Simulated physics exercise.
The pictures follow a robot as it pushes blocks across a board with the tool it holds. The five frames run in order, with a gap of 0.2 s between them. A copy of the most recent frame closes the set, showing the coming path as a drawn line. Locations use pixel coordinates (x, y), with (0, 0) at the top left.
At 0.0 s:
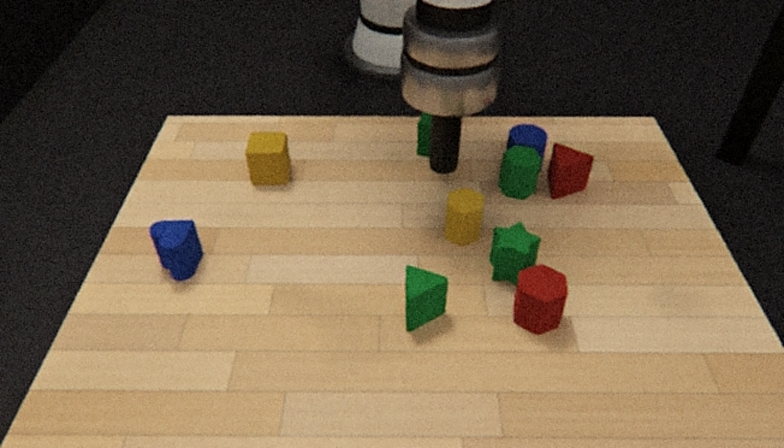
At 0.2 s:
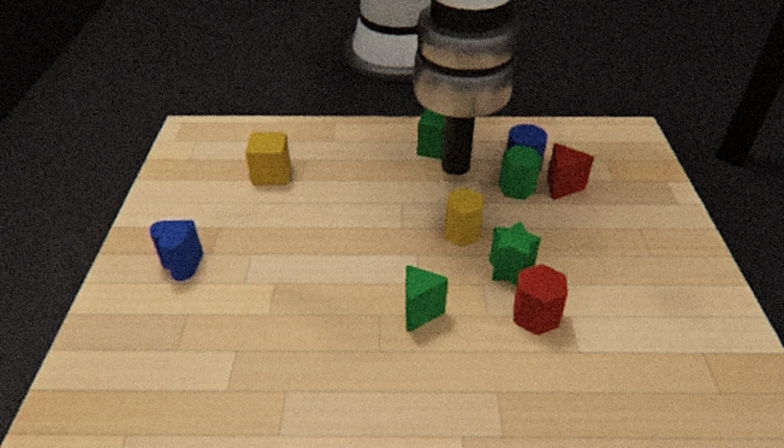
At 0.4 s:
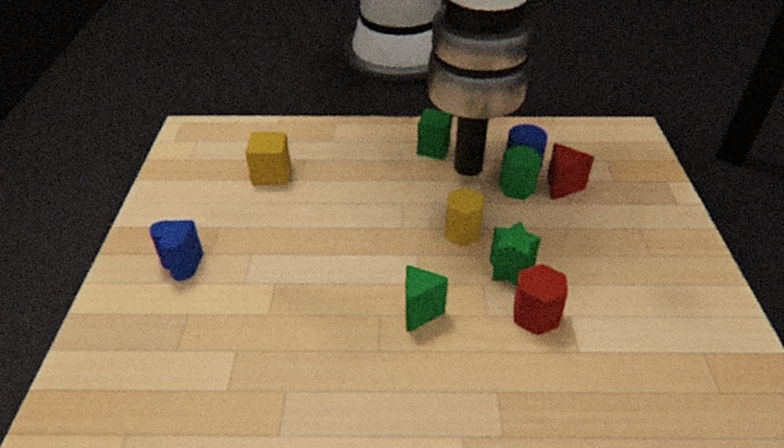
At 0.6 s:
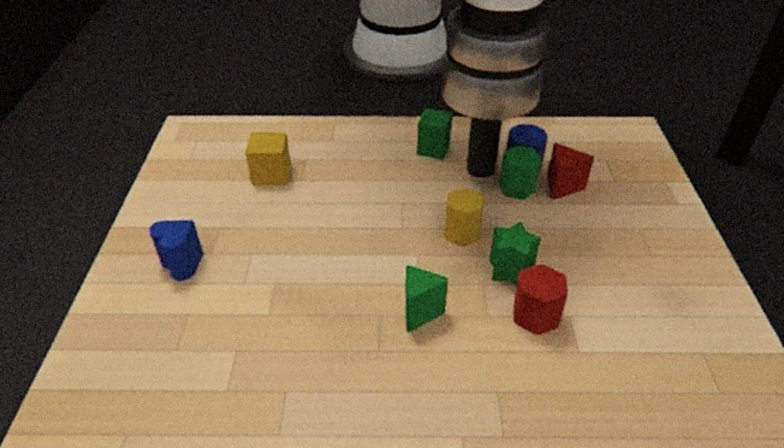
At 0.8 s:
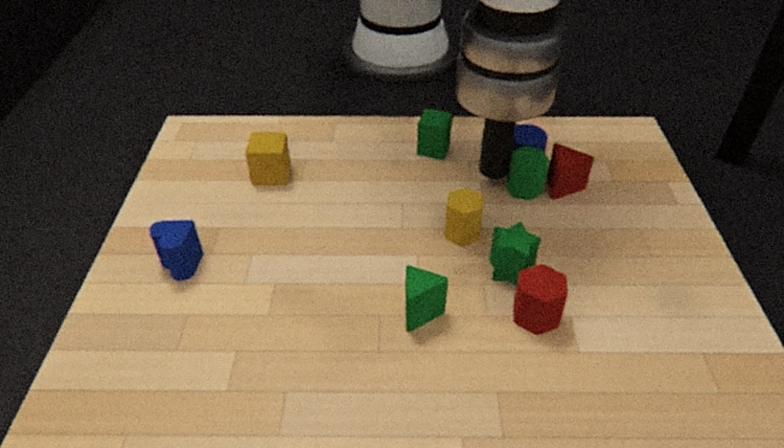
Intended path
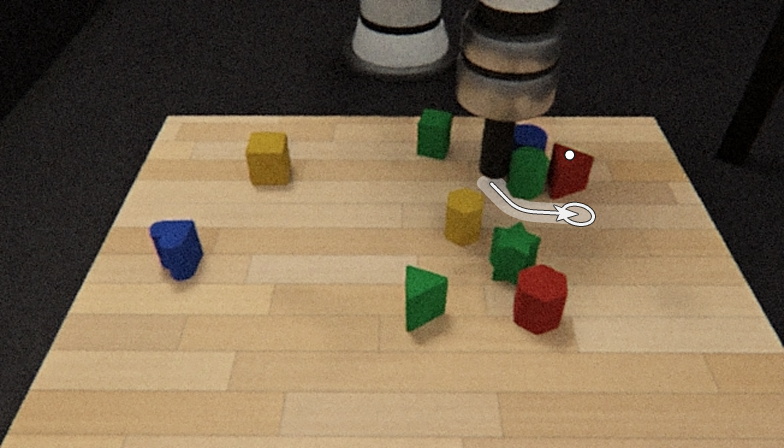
A robot arm with a dark, rod-like tip hangs over the far side of a pale wooden table, seen from the front and above in a dim room. Yellow and blue blocks sit at left, with green, yellow, red and blue pieces at centre and right. The tip glides steadily rightward and nudges a green block slightly right, while the camera stays still.
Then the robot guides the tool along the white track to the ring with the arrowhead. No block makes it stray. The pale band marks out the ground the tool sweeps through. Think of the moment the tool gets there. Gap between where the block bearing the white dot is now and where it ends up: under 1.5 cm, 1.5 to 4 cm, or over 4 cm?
Once the path is done, the block bearing the white dot lies 1.5 to 4 cm from its present place.
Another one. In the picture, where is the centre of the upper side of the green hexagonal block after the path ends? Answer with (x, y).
I'd expect the centre of its top face to be at (606, 166).
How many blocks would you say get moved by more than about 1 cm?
My answer is two.
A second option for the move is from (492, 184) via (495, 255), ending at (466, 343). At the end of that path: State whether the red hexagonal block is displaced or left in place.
The answer is that it is displaced.
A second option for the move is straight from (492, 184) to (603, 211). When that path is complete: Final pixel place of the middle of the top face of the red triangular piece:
For the centre of its top, I'd go with (632, 151).
The line goes from (492, 184) over (511, 203) and (543, 212) to (578, 214); the dot is on the red triangular piece.
The first path, step by step. One third of the way, tool at (514, 191); green hexagonal block at (548, 165), turned 55° anticlockwise; red triangular piece at (574, 154).
Two thirds of the way, tool at (547, 199); green hexagonal block at (577, 169), turned 80° anticlockwise; red triangular piece at (584, 150), turned 50° anticlockwise.
At the end, tool at (582, 201); blue disc unmoved; green hexagonal block at (606, 166), turned 105° anticlockwise; red triangular piece at (593, 147), turned 90° anticlockwise.
